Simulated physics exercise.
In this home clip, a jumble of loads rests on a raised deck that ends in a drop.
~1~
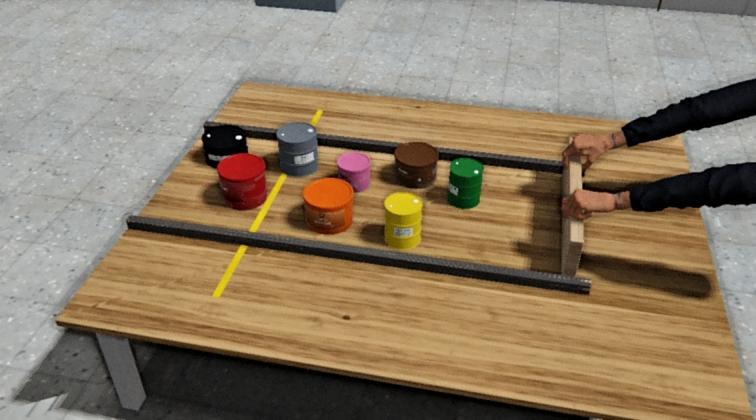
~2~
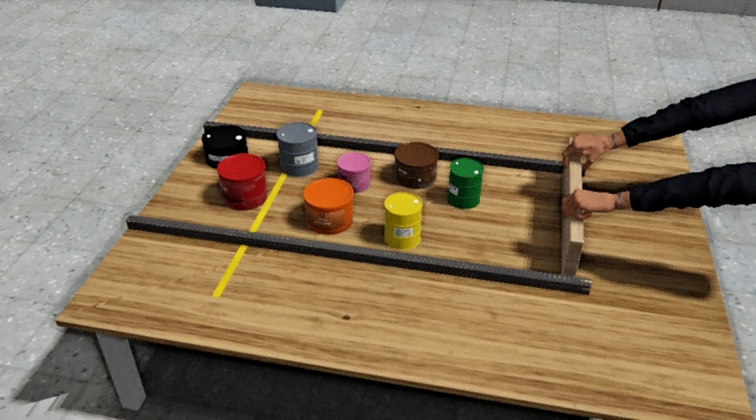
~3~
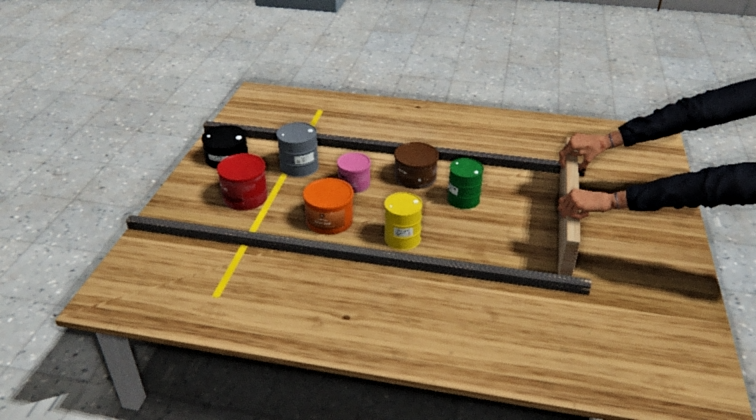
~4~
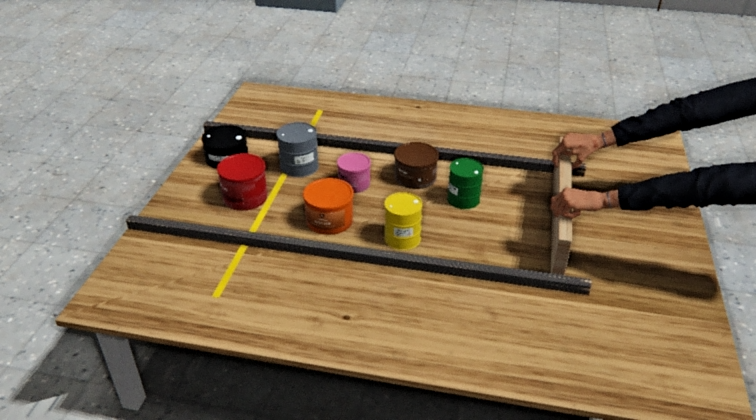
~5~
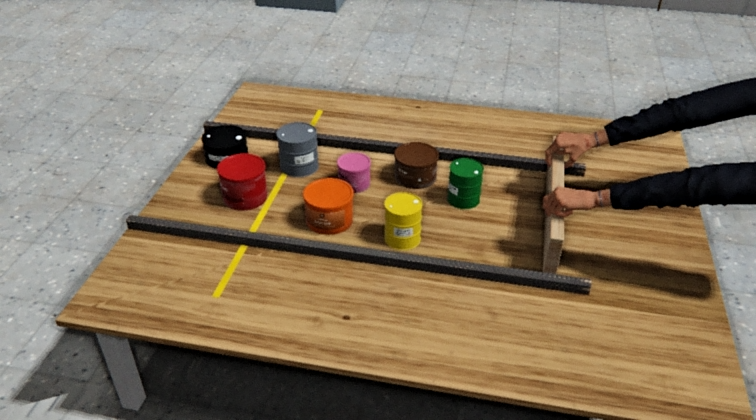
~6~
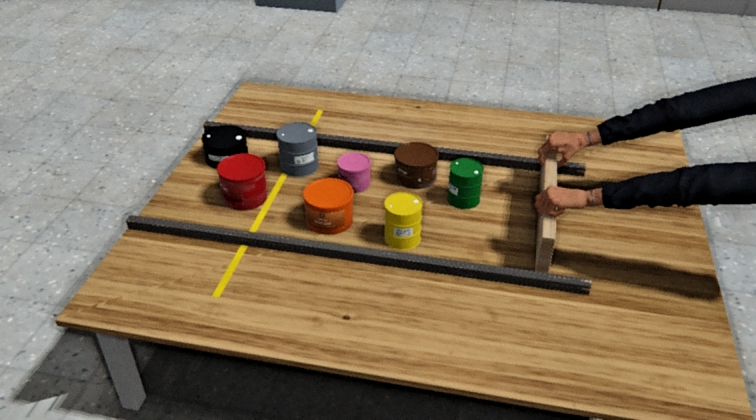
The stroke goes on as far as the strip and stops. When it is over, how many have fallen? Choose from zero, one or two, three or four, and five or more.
When it is over, zero have fallen.
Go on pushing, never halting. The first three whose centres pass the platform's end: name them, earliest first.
Order, earliest first: The black canister, next the red pail, last the grey canister.
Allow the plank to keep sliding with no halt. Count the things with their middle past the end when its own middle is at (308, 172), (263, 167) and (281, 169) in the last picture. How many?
First 0, next 1, last 0.
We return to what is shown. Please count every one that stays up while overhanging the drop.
Number: 1.
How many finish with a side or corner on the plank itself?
Contact count: 3.
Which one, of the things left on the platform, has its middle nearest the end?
Black canister.
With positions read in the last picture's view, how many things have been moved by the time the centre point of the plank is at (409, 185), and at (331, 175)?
I get 3 at the one place and 7 at the other.
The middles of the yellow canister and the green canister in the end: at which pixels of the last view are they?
Taking them in turn, first comes (241, 201), then (261, 169).
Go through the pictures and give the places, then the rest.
In the first picture, black canister (225, 147); red pail (243, 182); grey canister (298, 149); plank (571, 205); tape (277, 187).
In the second picture, red pail (243, 182); green canister (465, 184).
In the third picture, grey canister (298, 150); brown pail (416, 165).
In the fourth picture, black canister (225, 147); plank (561, 203).
In the fifth picture, red pail (243, 182); yellow canister (403, 221).
In the sixth picture, black canister (225, 147); red pail (243, 182); grey canister (298, 150); plank (547, 202); tape (277, 187).
Early on, none off yet; black canister at rest near (225, 147); red pail at rest near (243, 182); grey canister at rest near (298, 150).
Finally, the number that fall off is zero.
